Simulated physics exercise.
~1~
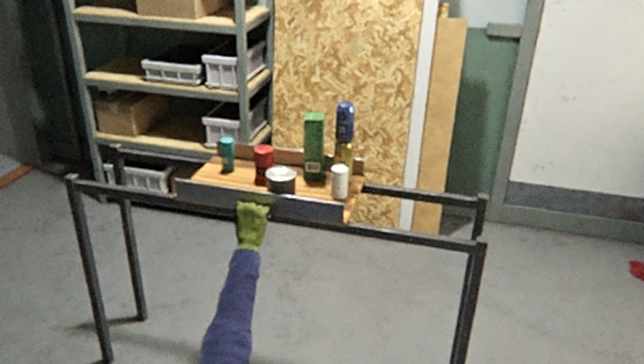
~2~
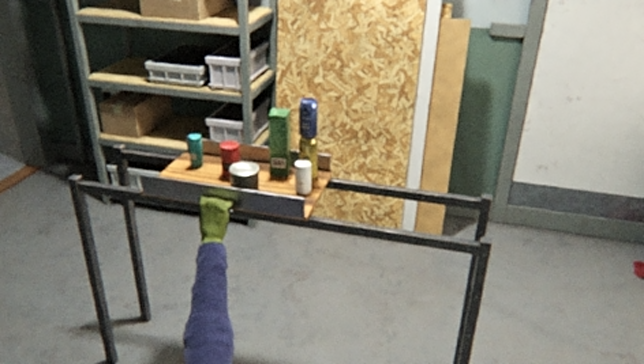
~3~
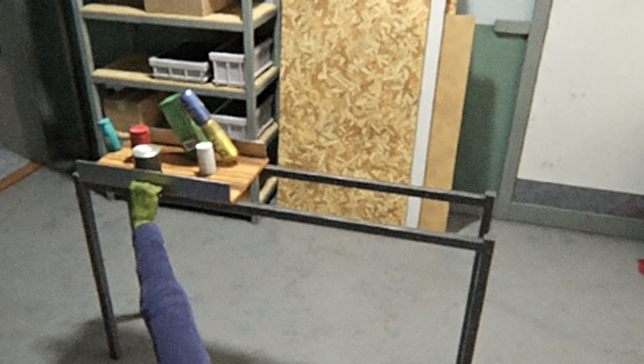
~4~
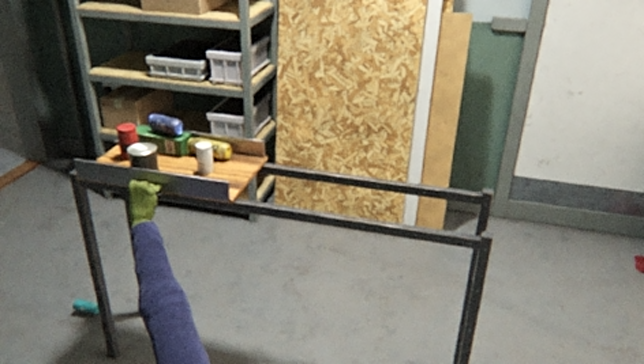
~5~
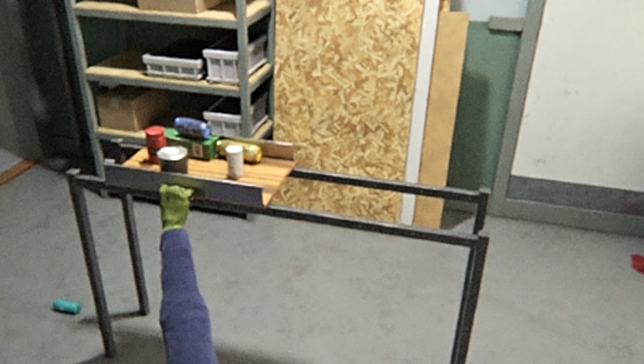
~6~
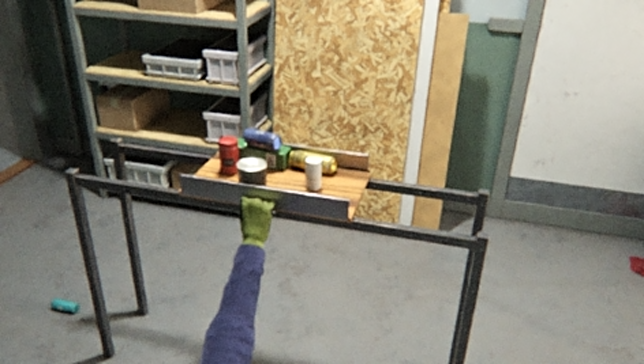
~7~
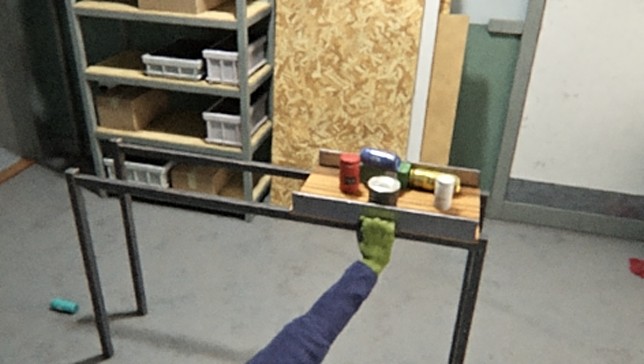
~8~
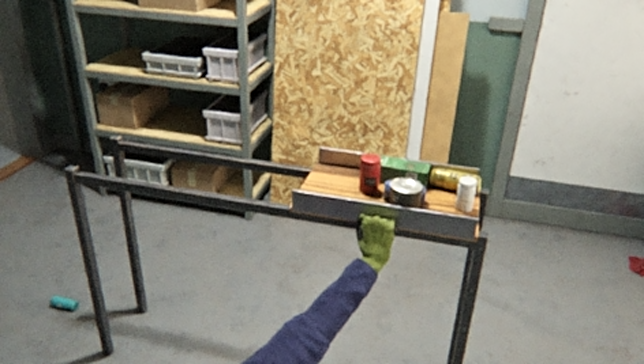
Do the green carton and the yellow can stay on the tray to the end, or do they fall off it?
Both stay on the tray. The green carton and the yellow can topple onto their sides but are still on it when it reaches the right end.
Workshop, gloved hand sliding a tray left, cans and carton toppling, turquoise shaker dropping to the floor, tray ending far right.
